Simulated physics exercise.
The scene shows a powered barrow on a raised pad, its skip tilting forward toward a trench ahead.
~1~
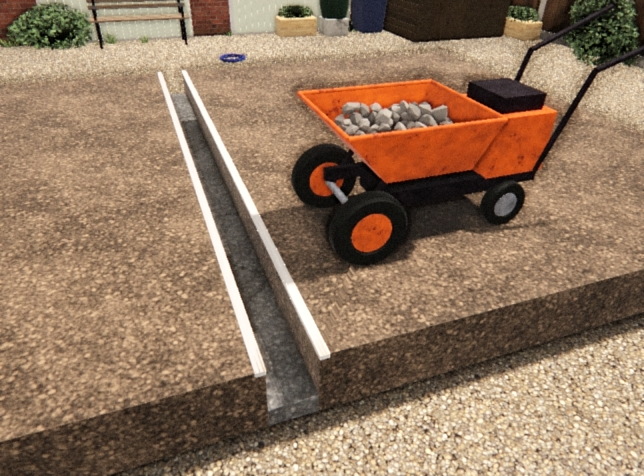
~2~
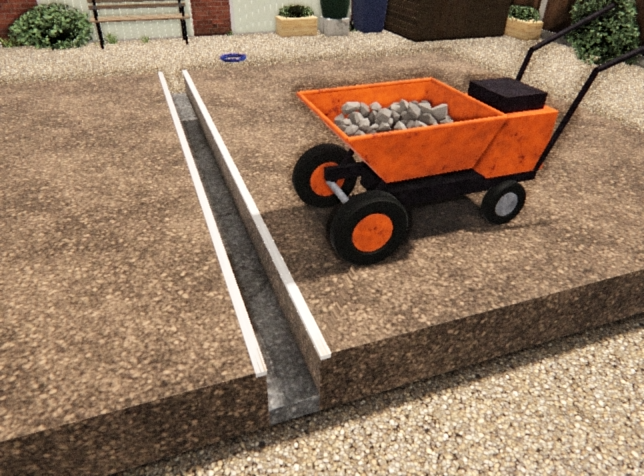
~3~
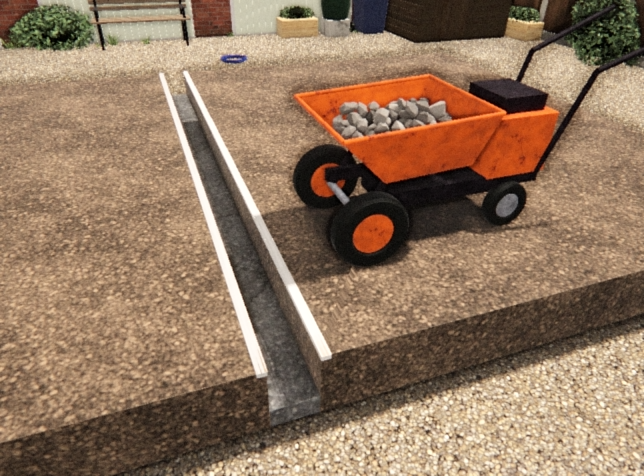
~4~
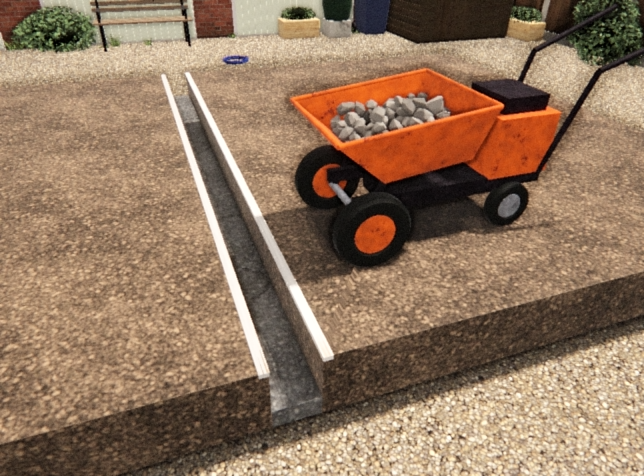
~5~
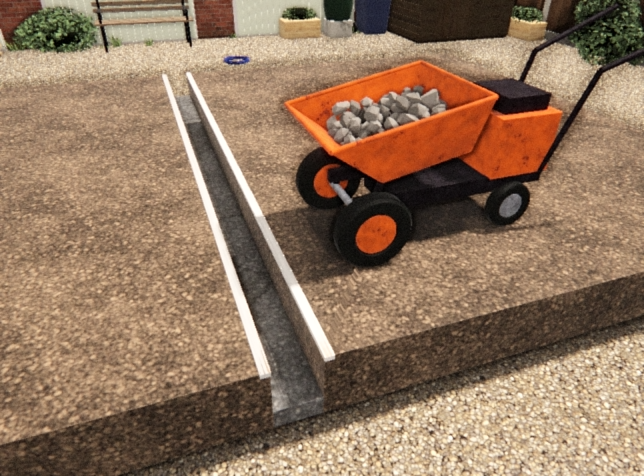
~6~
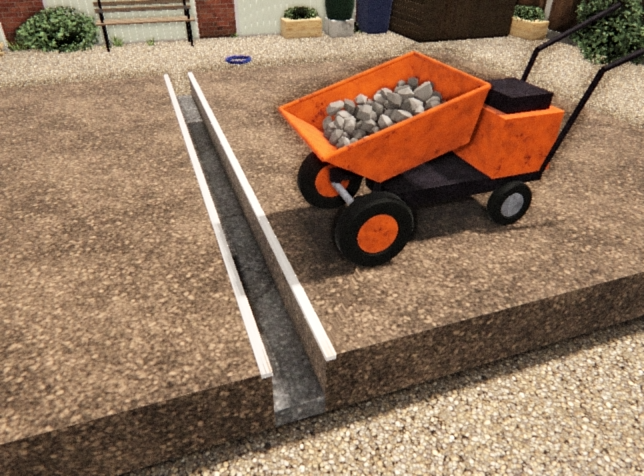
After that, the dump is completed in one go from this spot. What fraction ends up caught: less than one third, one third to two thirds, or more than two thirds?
One third to two thirds.
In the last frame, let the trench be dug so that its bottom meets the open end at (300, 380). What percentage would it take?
Estimate: Approx. 50 in a hundred.
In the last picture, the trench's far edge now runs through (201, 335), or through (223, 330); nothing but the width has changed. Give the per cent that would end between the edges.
Around 100 percent first, around 90 percent second.
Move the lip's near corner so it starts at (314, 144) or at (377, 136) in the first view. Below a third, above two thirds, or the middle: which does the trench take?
For the first position, under a third; for the second, above two thirds.
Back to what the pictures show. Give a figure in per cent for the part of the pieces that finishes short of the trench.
That share is about 0 percent.
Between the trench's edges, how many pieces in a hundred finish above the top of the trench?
Share: Around 0 %.
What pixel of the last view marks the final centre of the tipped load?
Somewhere around (239, 271) in the final view.
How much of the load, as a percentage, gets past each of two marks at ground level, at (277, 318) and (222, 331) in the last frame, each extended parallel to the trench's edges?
Around 70 per cent for the first, and 30 per cent for the second.
Shortly afterwards, skip tipped steeply; the whole lot in the skip.
Next, skip tipped steeply; the bulk in the skip; a little in or heaped over the trench; a little beyond it; only a few falling.
Some moments later, skip tipped right over; only a few in the skip; near half in or heaped over the trench; near half beyond it.
In the end, skip tipped right over; near half in or heaped over the trench; near half beyond it.
